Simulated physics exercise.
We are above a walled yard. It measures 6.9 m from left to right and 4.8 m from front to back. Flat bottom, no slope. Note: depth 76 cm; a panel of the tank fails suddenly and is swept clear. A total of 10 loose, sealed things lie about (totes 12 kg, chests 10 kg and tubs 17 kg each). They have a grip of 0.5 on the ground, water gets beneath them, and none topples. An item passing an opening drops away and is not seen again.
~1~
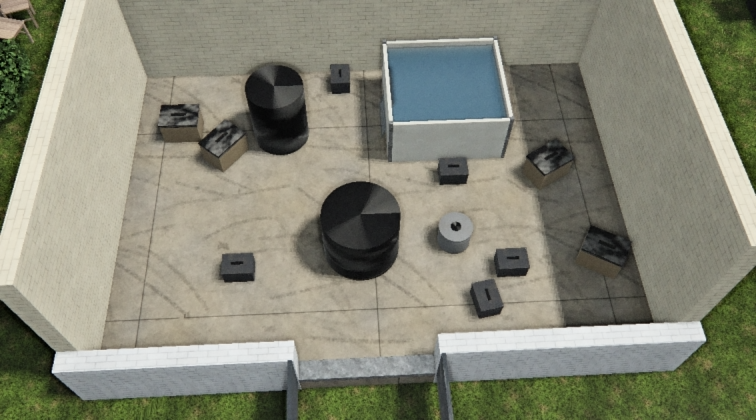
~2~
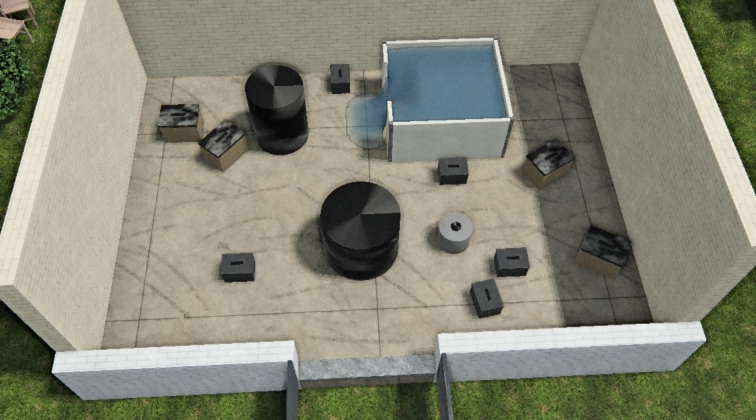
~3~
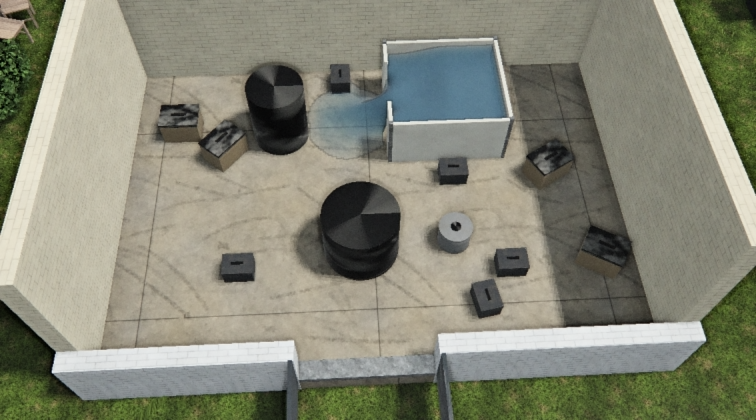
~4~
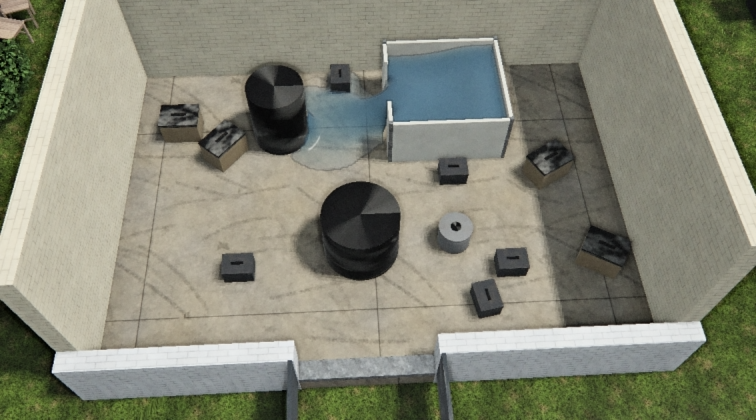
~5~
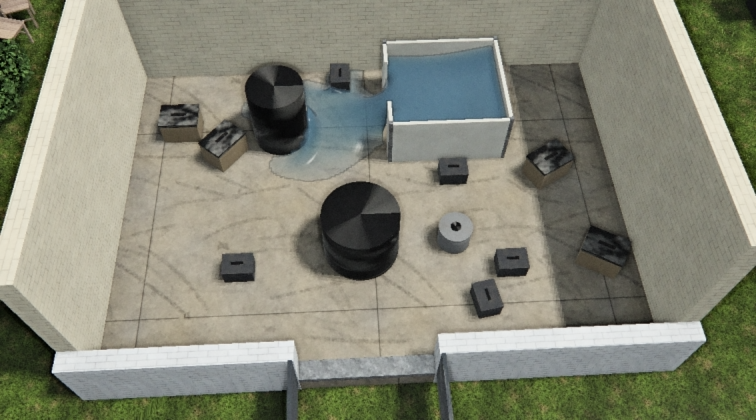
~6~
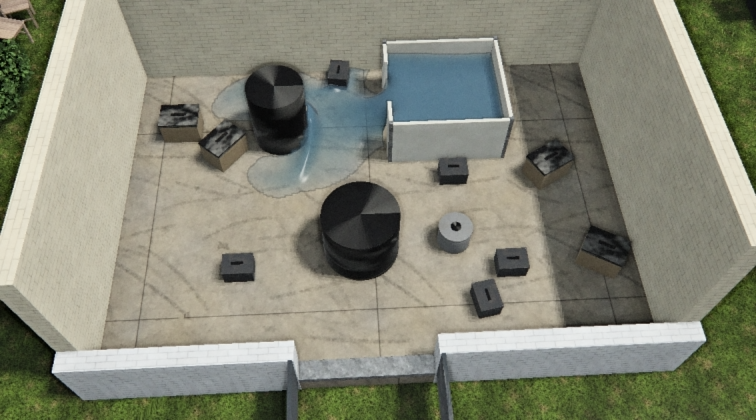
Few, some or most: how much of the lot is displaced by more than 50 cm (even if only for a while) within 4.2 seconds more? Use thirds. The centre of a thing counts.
Share: Under a third.
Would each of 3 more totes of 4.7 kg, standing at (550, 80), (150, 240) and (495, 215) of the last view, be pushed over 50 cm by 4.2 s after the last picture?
Respectively: Doesn't reach it; tops it; doesn't reach it.
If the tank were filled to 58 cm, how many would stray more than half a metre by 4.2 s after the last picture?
It would come to 1 of them.
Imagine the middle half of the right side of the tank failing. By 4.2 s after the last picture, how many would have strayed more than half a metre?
In that case 4 of them.
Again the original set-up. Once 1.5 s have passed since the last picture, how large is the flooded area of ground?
Close to 16 m2, I'd say.
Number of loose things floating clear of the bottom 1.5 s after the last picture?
At that time, 0.
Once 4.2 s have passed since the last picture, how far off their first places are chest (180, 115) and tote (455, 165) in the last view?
Taking them in turn, I get 60 cm for the first and 0 cm for the second.
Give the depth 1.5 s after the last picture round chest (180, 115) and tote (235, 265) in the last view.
Depth approx. 5 cm / 6 cm.
Then, 0.4 s after the last picture 0 of 10 are over 50 cm from their spots; 0 afloat.
Then, 1.5 s after the last picture 1 of 10 are over 50 cm from their spots; 0 afloat.
Then, 2.8 s after the last picture 1 of 10 are over 50 cm from their spots; 1 afloat.
Then, 4.2 s after the last picture 2 of 10 are over 50 cm from their spots, and 2 have been at some point; 1 afloat.
